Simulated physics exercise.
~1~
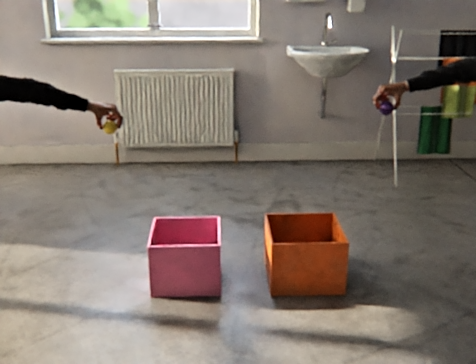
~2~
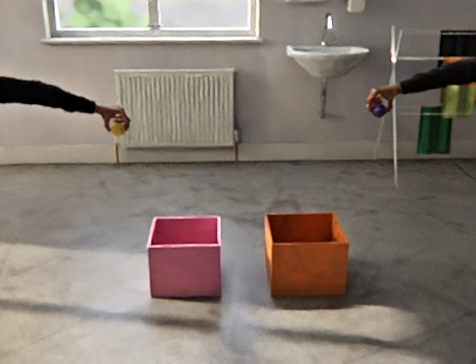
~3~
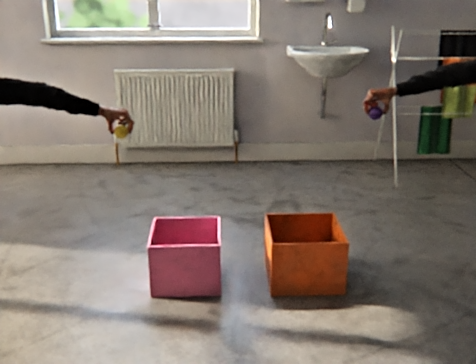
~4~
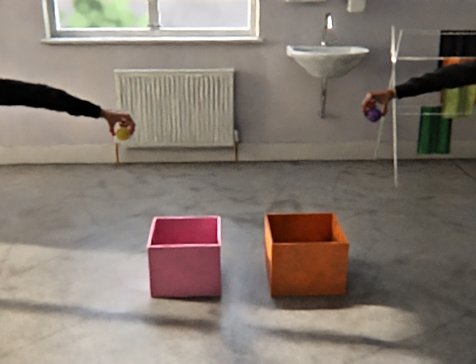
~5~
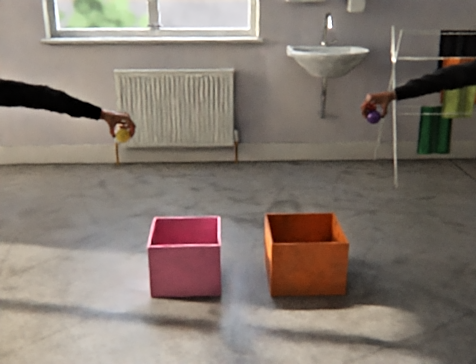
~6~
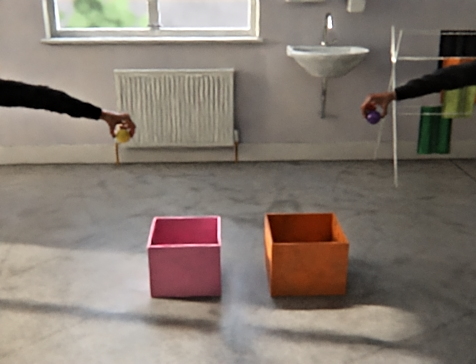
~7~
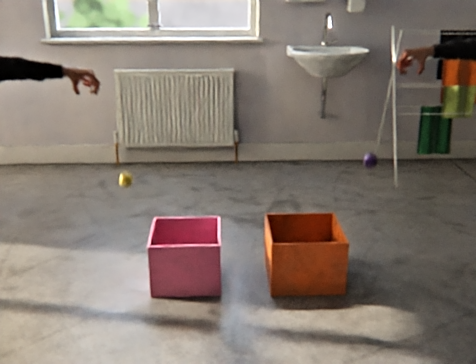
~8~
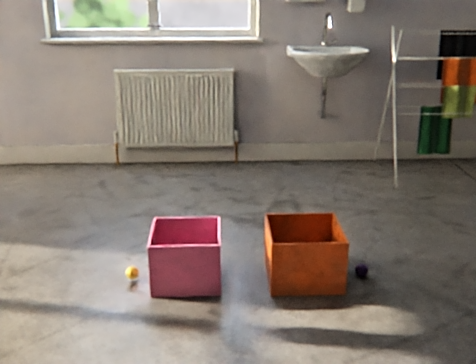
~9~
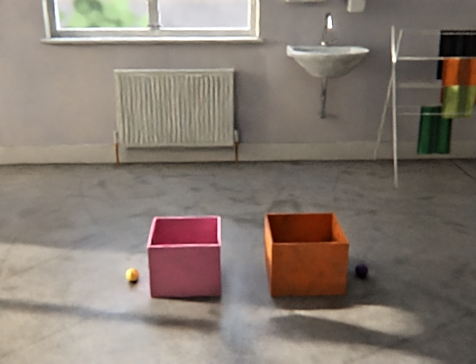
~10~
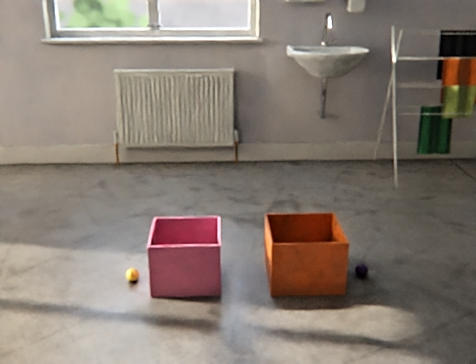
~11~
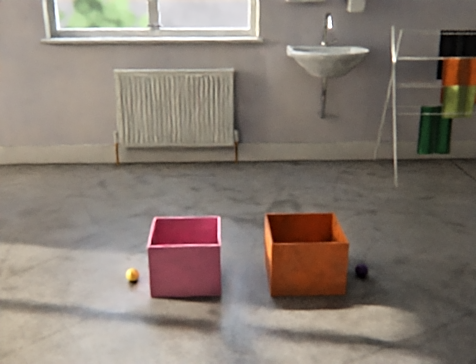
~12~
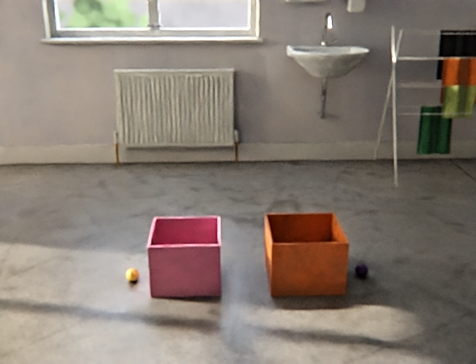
Two dark-sleeved arms reach in from the left and right sides of a grey-floored room, seen from the front by a still camera, one holding a small yellow ball-like lemon and the other a purple ball. Below stand an open pink box on the left and an open orange box on the right, with a radiator, sink and drying rack behind. The hands edge slightly inward and pause. Both let go and draw back as the objects drop. The lemon comes to rest on the floor left of the pink box, and the purple ball right of the orange one, both outside.
